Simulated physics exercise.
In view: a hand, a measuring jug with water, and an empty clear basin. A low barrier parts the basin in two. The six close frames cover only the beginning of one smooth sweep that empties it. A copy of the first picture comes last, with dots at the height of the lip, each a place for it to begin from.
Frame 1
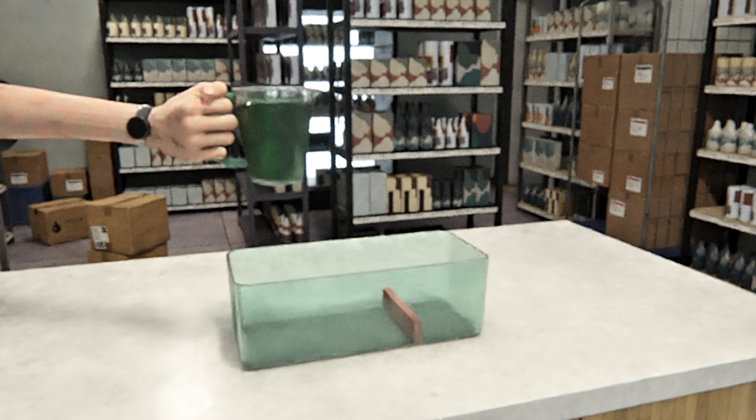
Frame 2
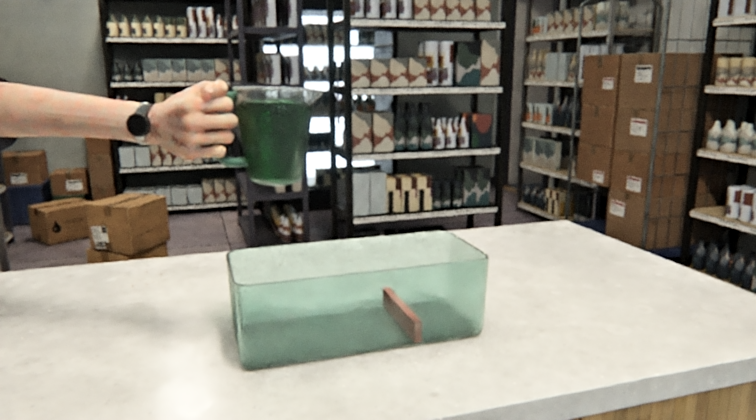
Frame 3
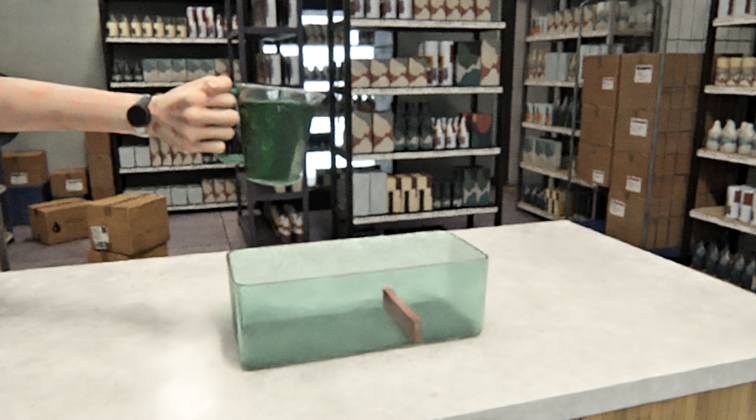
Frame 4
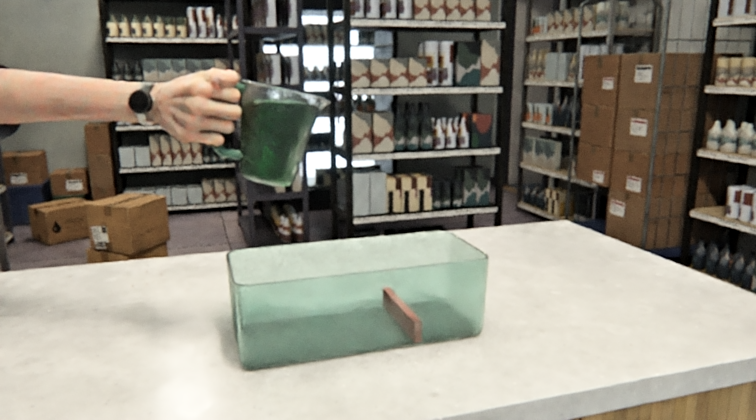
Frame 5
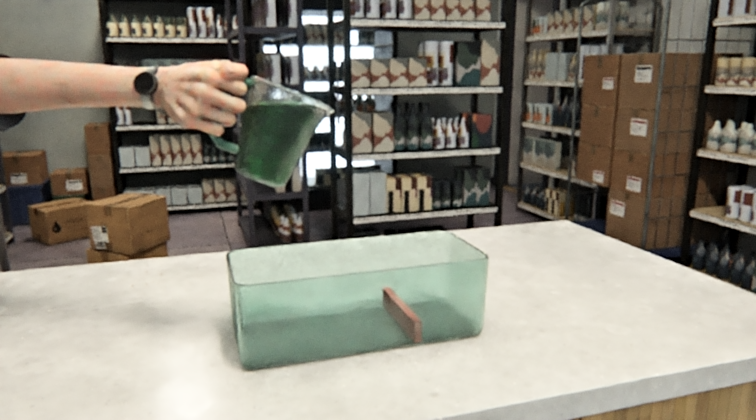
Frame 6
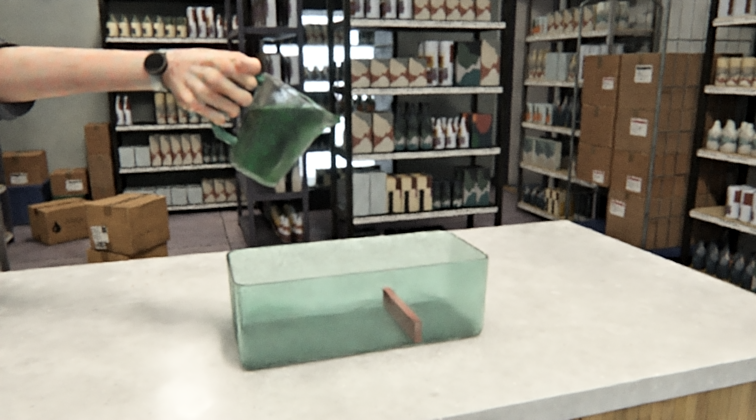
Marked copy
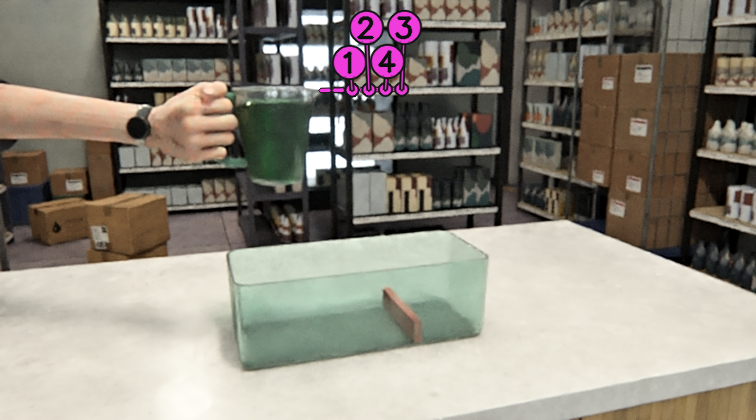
To begin with, a hand wearing a dark watch holds a green-tinted jug of liquid upright above a clear basin with a low reddish barrier, on a pale counter in a stockroom. The hand then gradually tilts the jug to the right, until liquid just reaches over its lip.
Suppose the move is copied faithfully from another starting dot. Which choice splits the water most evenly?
Go for 1.
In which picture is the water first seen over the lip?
In picture 6.
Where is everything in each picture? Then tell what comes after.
Upright, lip at (321, 90); basin from (241, 368) to (482, 332); top of the wall at (401, 303); nothing has left yet, in the first frame.
Upright, lip at (322, 91); nothing has left yet, in the second frame.
Tipped about 6°, lip at (325, 95); nothing has left yet, in the third frame.
Tipped about 13°, lip at (329, 102); nothing has left yet, in the fourth frame.
Tipped about 22°, lip at (333, 111); nothing has left yet, in the fifth frame.
Tipped about 34°, lip at (336, 123); water is over the lip, down to (336, 123), in the sixth frame.
In magenta, 1 at (352, 90); 2 at (368, 89); 3 at (401, 89); 4 at (385, 89).
If 1 is chosen, about 48 % ends left of the wall and 50 % right of it.
If 2 is chosen, about 28 % ends left of the wall and 69 % right of it; 3 % is lost outside.
If 3 is chosen, about 36 % ends left of the wall and 61 % right of it; 4 % is lost outside.
If 4 is chosen, about 30 % ends left of the wall and 65 % right of it; 6 % is lost outside.
